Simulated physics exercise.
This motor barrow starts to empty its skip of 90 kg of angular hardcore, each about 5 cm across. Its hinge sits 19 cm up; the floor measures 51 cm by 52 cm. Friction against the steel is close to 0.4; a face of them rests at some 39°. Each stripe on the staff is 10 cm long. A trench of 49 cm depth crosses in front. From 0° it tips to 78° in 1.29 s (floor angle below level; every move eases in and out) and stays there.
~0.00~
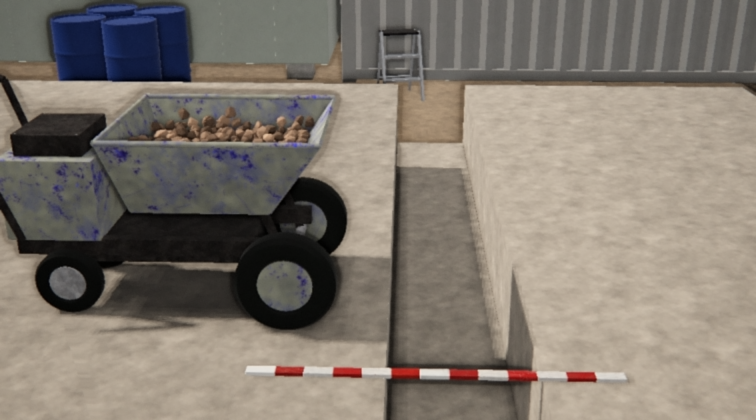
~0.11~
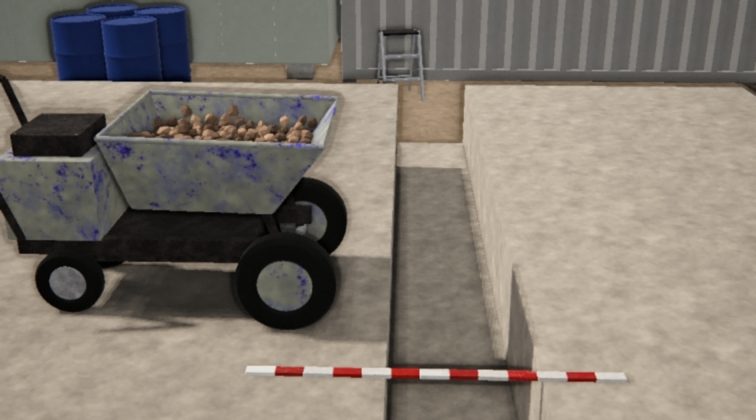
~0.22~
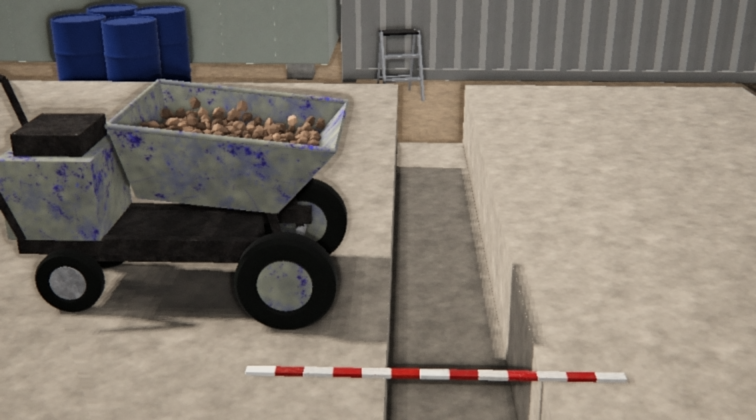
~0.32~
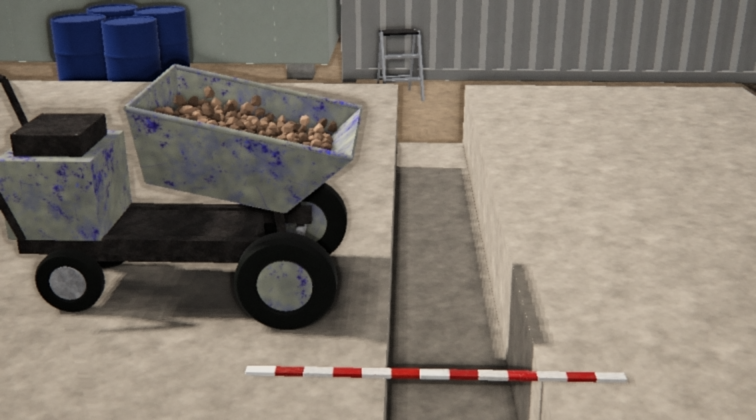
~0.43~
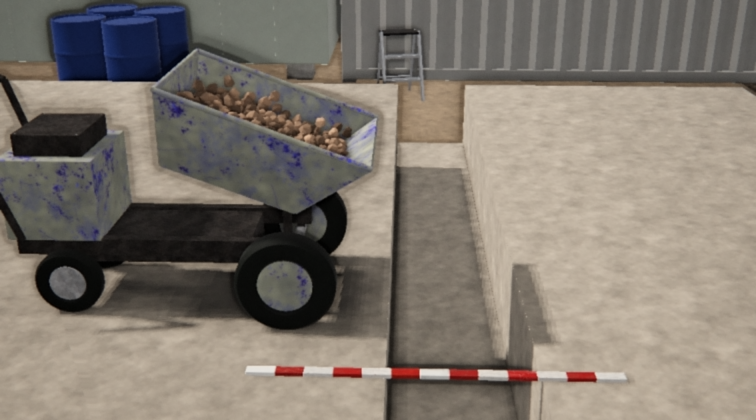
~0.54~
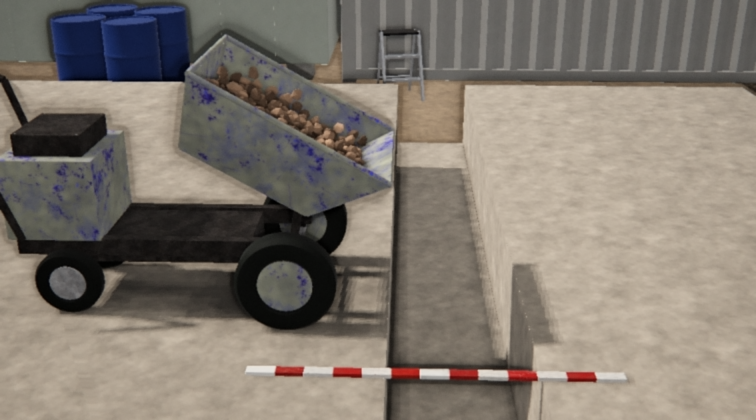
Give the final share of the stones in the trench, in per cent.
Roughly 99 per cent ends in the trench.
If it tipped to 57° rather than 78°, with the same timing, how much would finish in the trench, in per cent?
It would be near 5 per cent.
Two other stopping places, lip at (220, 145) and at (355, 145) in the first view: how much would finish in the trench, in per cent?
About 75 and 85 per cent.
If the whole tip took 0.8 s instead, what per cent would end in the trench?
Then about 95 per cent.
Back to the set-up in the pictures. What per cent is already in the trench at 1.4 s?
Some 30 per cent.
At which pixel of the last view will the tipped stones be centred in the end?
Around (477, 383).
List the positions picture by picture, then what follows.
In the first frame, the skip is at 0°, its lip at (320, 146); the top of the load is at (227, 127).
In the second frame, the skip is at 2°, its lip at (324, 148); the top of the load is at (203, 124); the stones move at 0.2 m/s on average.
In the third frame, lip at (335, 151), floor tilted 6°, highest stones at (194, 117); the stones move at 0.4 m/s on average.
In the fourth frame, lip at (352, 158), floor tilted 12°, highest stones at (197, 107); the stones move at 0.6 m/s on average.
In the fifth frame, the skip is at 20°, its lip at (372, 170); the top of the load is at (212, 94); the stones move at 0.7 m/s on average.
In the sixth frame, the skip is at 30°, its lip at (391, 185); the top of the load is at (230, 81); the stones move at 0.8 m/s on average.
After 1.0 s the floor is at 66°; 100 % in the skip; the foremost stones are at (425, 228).
After 1.4 s the floor is at 78°; 70 % in the skip, 30 % in the trench; the foremost stones are at (514, 345).
After 1.7 s the floor is at 78°; 29 % in the skip, 71 % in the trench, 1 % past the trench; the foremost stones are at (538, 322).
After 3.7 s the floor is at 78°; 0 % in the skip, 99 % in the trench, 1 % past the trench; the foremost stones are at (544, 352).
